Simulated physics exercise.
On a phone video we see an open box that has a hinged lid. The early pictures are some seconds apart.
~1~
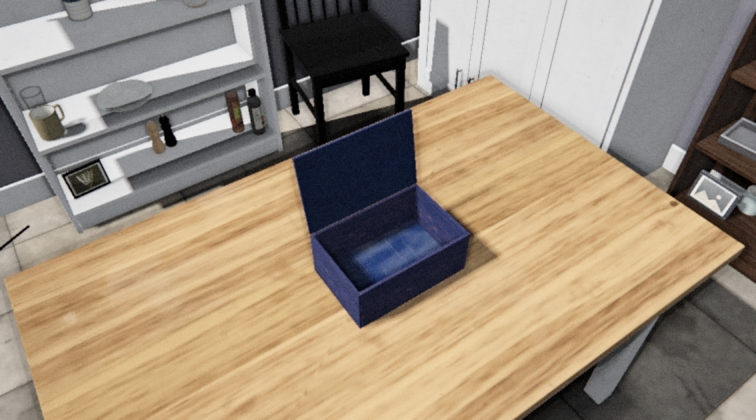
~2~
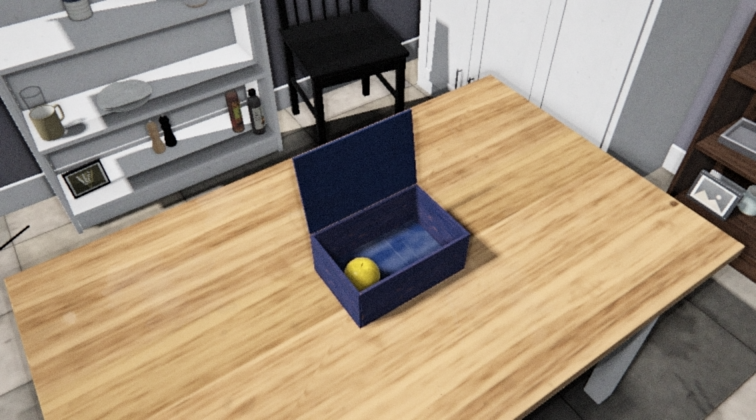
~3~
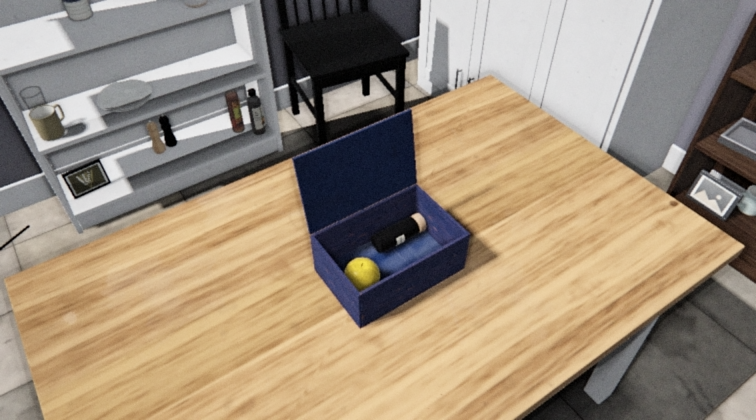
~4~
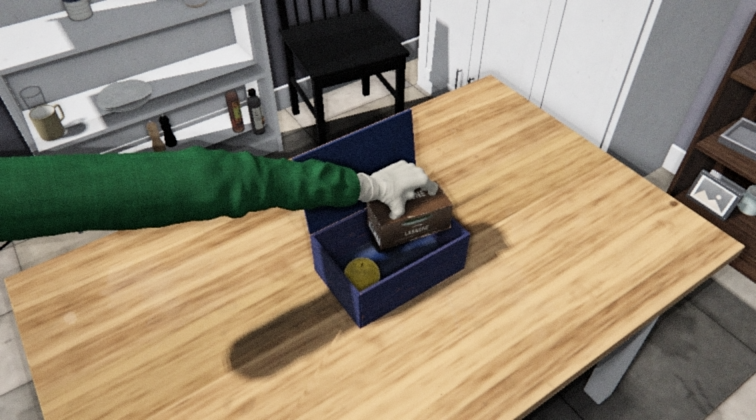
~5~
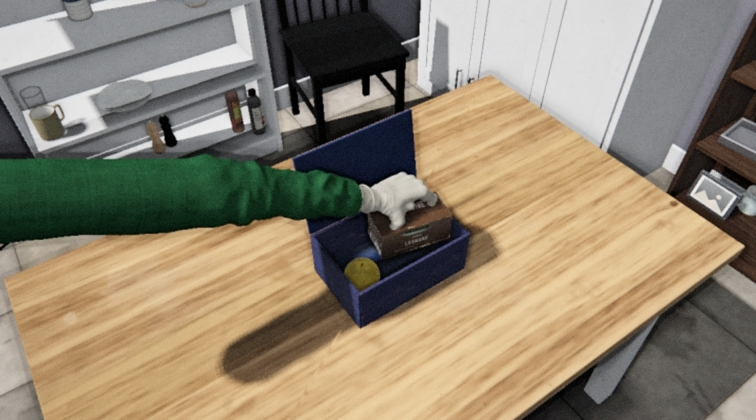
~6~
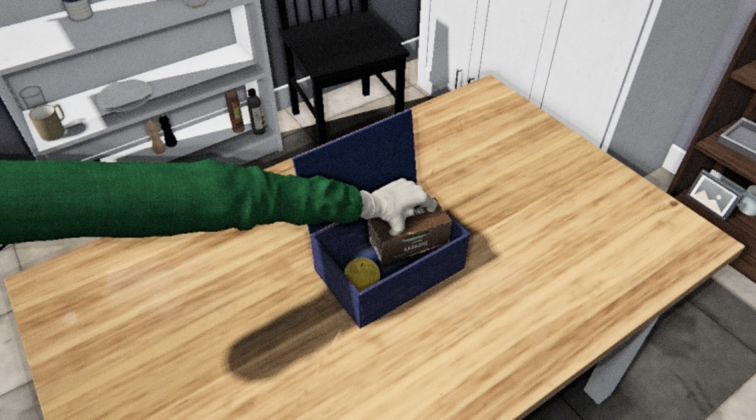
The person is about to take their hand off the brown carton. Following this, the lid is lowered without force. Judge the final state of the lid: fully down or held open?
The lid is fully lowered.
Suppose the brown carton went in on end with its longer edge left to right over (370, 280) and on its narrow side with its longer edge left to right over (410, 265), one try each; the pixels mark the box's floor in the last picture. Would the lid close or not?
The lid goes all the way down the first time and goes all the way down the second time.
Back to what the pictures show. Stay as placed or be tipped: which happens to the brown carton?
Result: The brown carton remains as it was set.
Then, 0.70 s after the last picture, brown carton slid a little near (414, 255).
Then, 1.60 s after the last picture, lid 58° above the rim; brown carton slid a little near (414, 255).
Then, 2.00 s after the last picture, lid 20° above the rim; brown carton slid a little near (414, 255).
At rest, lid shut; moved from the start, brown carton; the other 2 in place. Seen from the same camera at the end, brown carton near (414, 255).
